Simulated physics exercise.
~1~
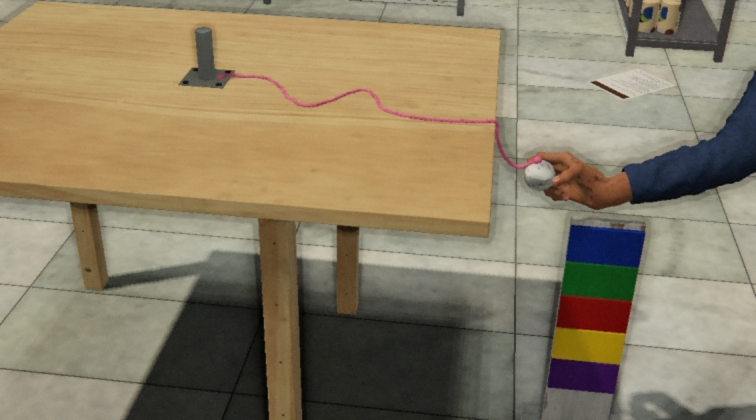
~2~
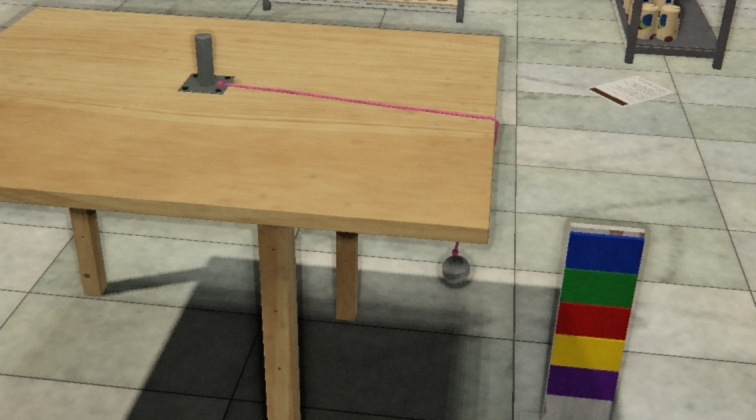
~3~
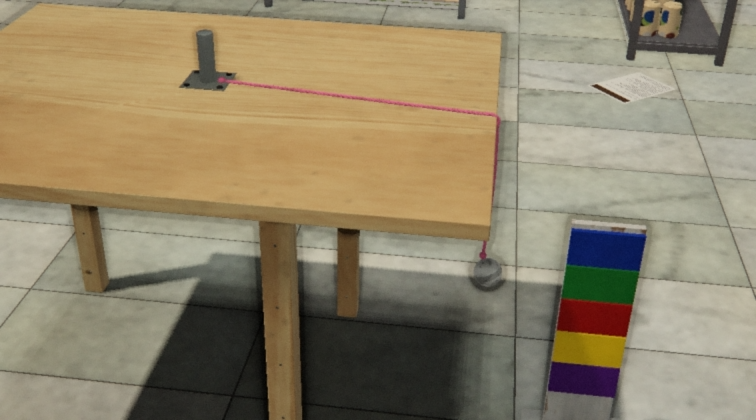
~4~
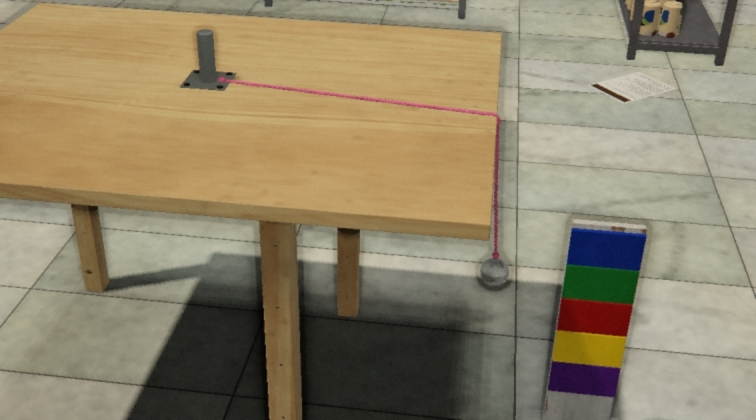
Beside a wooden table, a hand let go of a pale ball tied to a pink cord fixed to a metal post, and the ball dropped, swung under the edge, then drifted back right and hung level with the board's green band.
